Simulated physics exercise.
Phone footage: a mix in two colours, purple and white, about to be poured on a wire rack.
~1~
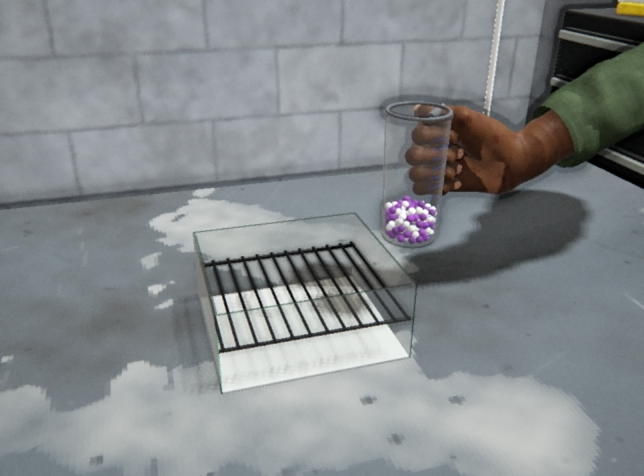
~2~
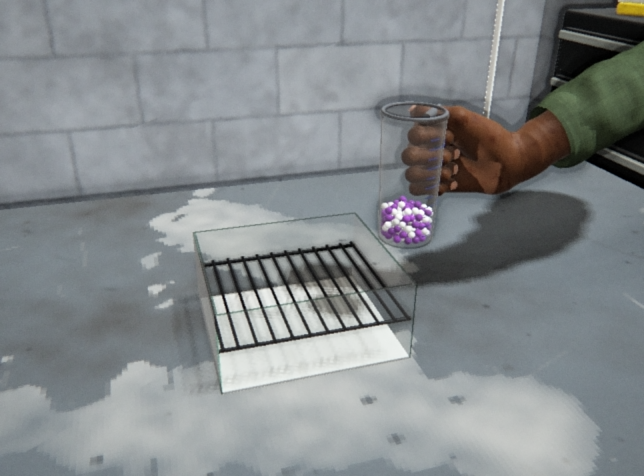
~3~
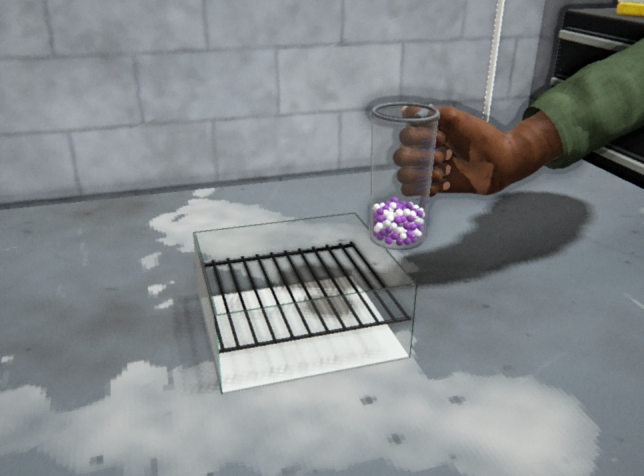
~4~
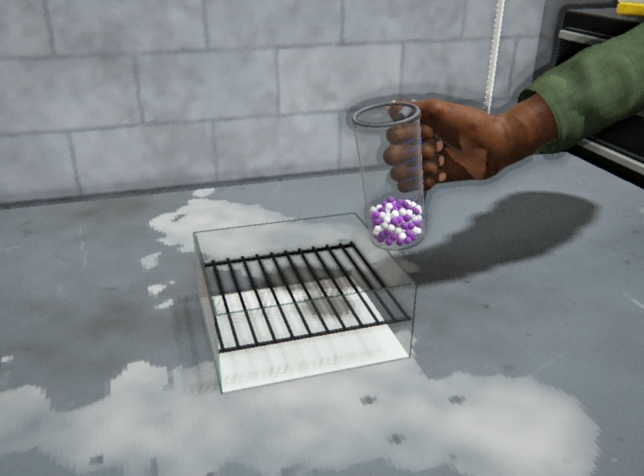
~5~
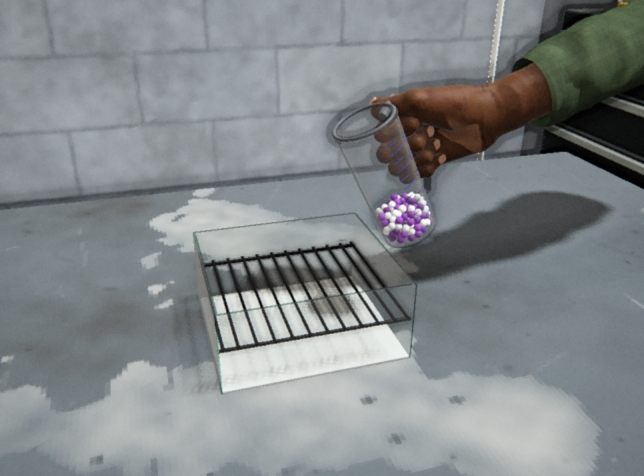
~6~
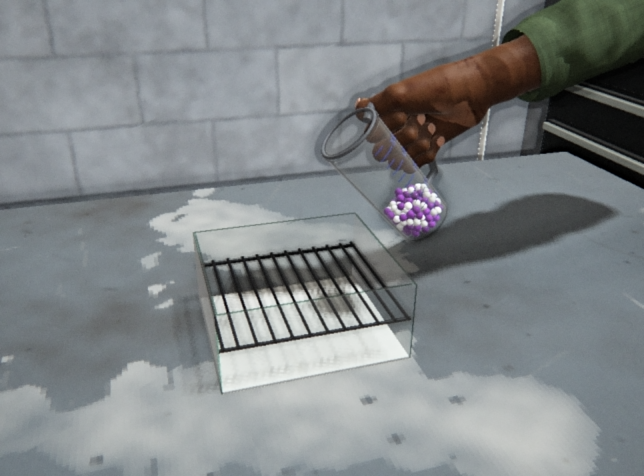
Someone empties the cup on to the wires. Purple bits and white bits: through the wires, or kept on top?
Outcome: Purple ones through the wires; white ones through the wires.
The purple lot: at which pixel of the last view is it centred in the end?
Its centre sits at about (295, 325).
Then, 0.39 s on from there, purple ones, the whole lot in the cup; white ones, the whole lot in the cup.
Then, 0.74 s on from there, purple ones, all but a few in the cup, only a few on or over the wires; white ones, all but a few in the cup, a little on or over the wires.
Then, 1.04 s on from there, purple ones, only a few in the cup, near a third on or over the wires, near two thirds under the rack; white ones, a little in the cup, near half on or over the wires, near half under the rack.
In the end, purple ones, the whole lot under the rack; white ones, all but a few under the rack, only a few outside the box.
